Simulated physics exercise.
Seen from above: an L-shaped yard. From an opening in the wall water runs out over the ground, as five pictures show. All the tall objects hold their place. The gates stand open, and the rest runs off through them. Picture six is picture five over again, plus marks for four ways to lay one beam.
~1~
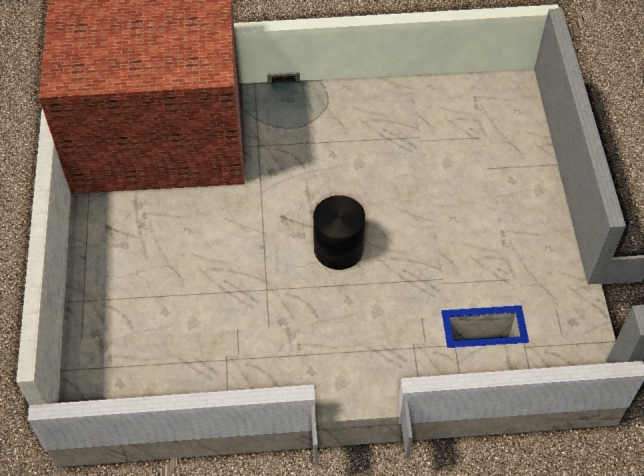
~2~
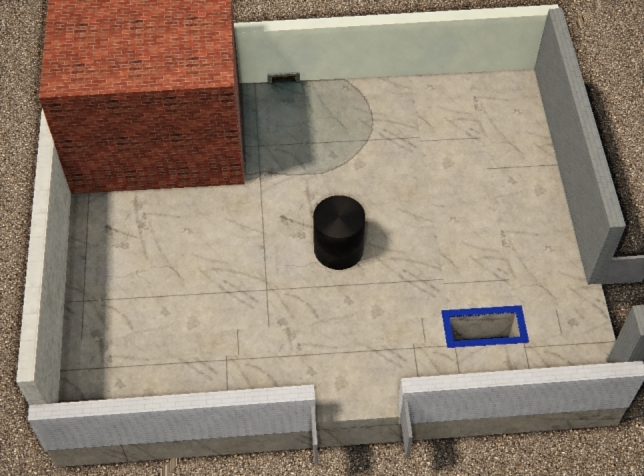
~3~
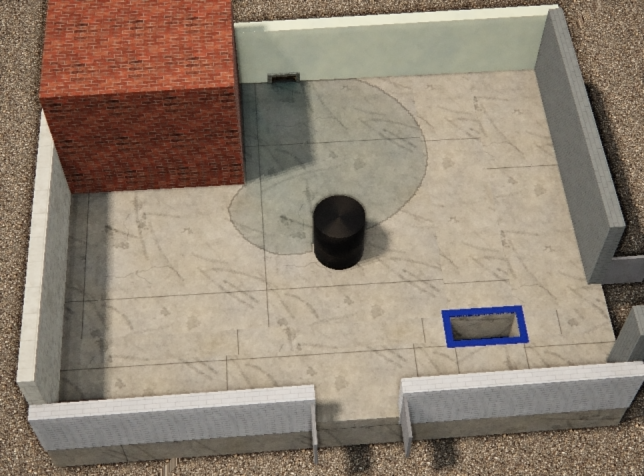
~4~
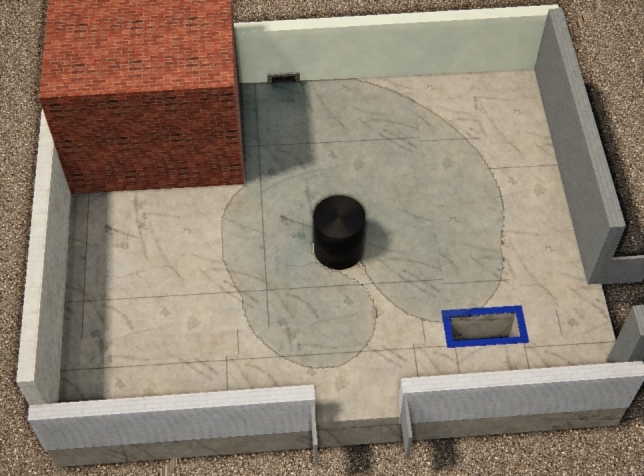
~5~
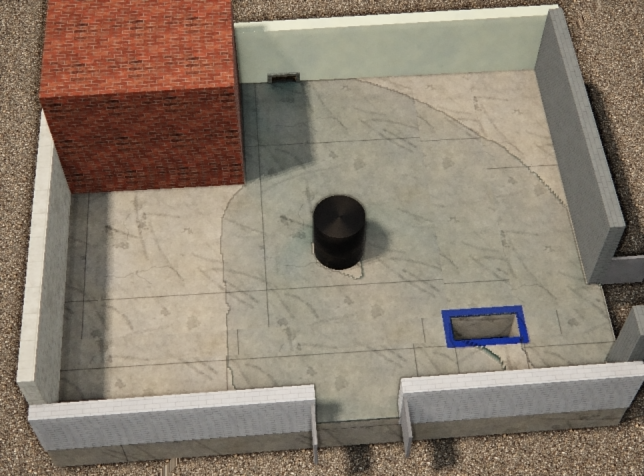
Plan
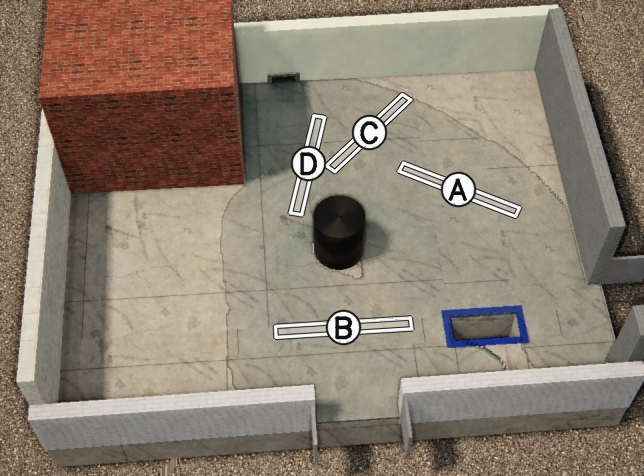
A thin sheet of water spreads from a small dark outlet at the back wall across the pale stone floor of an L-shaped walled yard, seen from above. A red brick block fills the back left corner, a black cylinder stands mid-yard, and a blue-edged drain lies front right. The water curls around the cylinder, reaches the front opening and surrounds the drain, while the view stays still.
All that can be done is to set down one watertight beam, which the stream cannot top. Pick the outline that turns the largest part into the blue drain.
The answer is position B.
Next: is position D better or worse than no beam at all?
Worse.
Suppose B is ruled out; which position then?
The answer is A.
On the marked copy, A from (401, 167) to (517, 212); B from (275, 331) to (410, 323); C from (330, 168) to (406, 97); D from (296, 213) to (319, 116).
For position A, about 33 % of the stream goes into the blue drain, about 67 % out by the gates.
For position B, about 52 % of the stream goes into the blue drain, about 48 % out by the gates.
For position C, about 20 % of the stream goes into the blue drain, about 80 % out by the gates.
For position D, about 15 % of the stream goes into the blue drain, about 85 % out by the gates.
